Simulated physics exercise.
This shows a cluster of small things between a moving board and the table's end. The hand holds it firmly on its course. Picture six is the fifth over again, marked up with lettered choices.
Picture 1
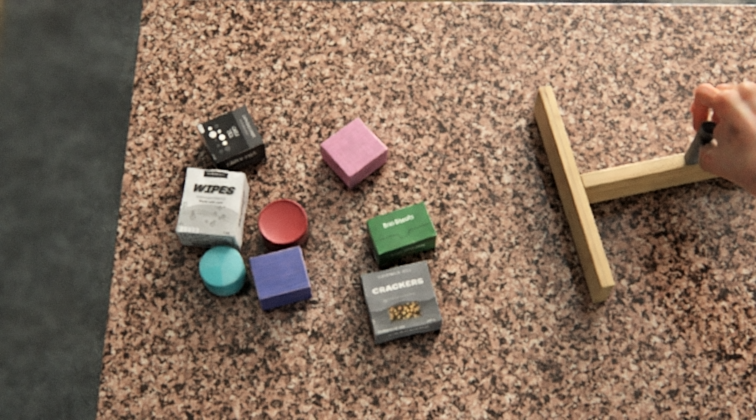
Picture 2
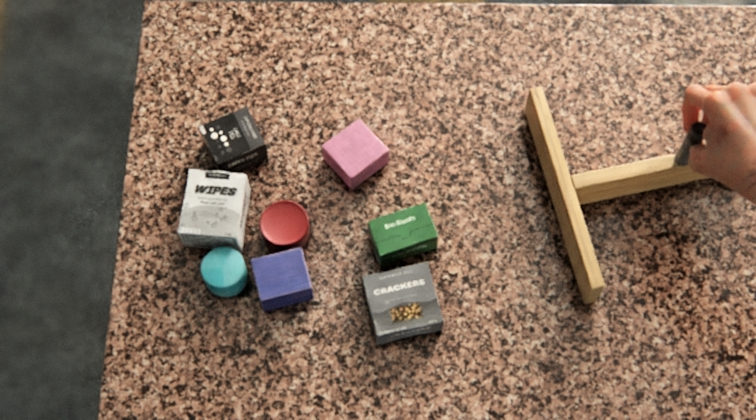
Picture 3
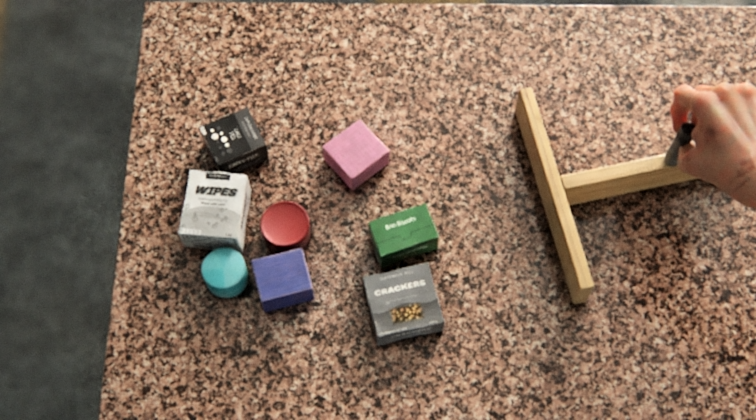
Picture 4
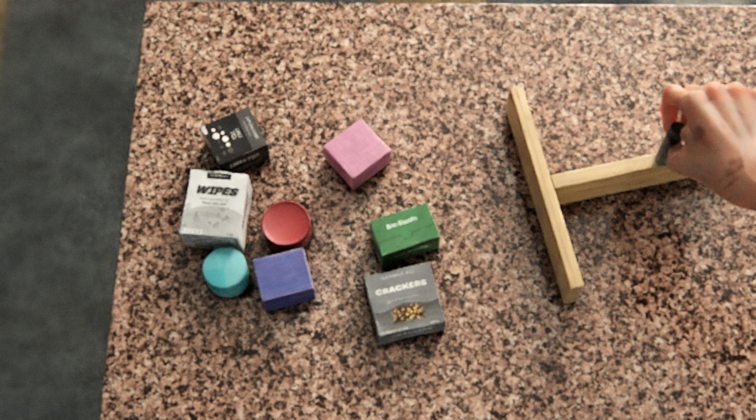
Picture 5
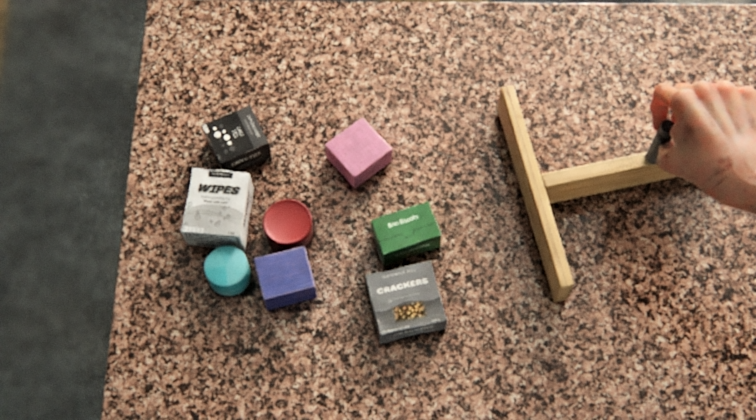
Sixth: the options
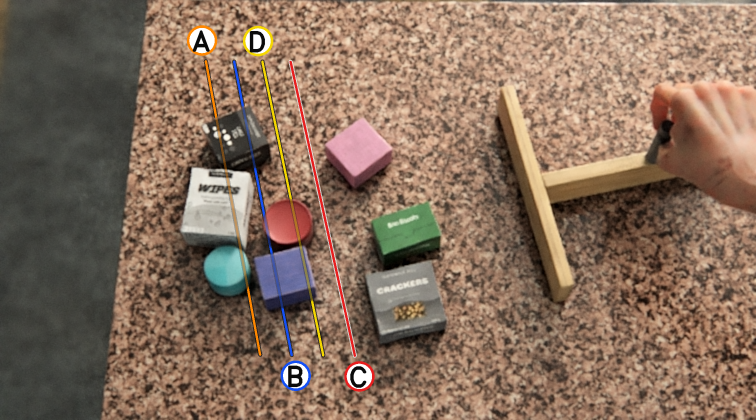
A hand slid a T-shaped wooden board slowly to the left across a speckled countertop, while the small boxes, blocks and round tins clustered on the left stayed where they were.
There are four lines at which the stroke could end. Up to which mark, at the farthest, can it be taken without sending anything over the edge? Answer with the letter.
A.
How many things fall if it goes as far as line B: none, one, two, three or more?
In all, none.
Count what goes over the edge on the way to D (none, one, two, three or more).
The count is none.
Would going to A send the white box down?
No.
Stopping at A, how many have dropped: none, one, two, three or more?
By then, none.
On the copy, A at (231, 200); B at (261, 200); C at (321, 201); D at (291, 201).
On A. First, board (424, 181); green packet (394, 233); white box (219, 209).
Then, board (315, 180); white box (188, 206); turquoise tin (201, 275).
Finally, board (232, 179); white box (129, 209); black box (141, 141); nothing has fallen.
By contrast, B is safe but short; C is safe but short; D is safe but short.
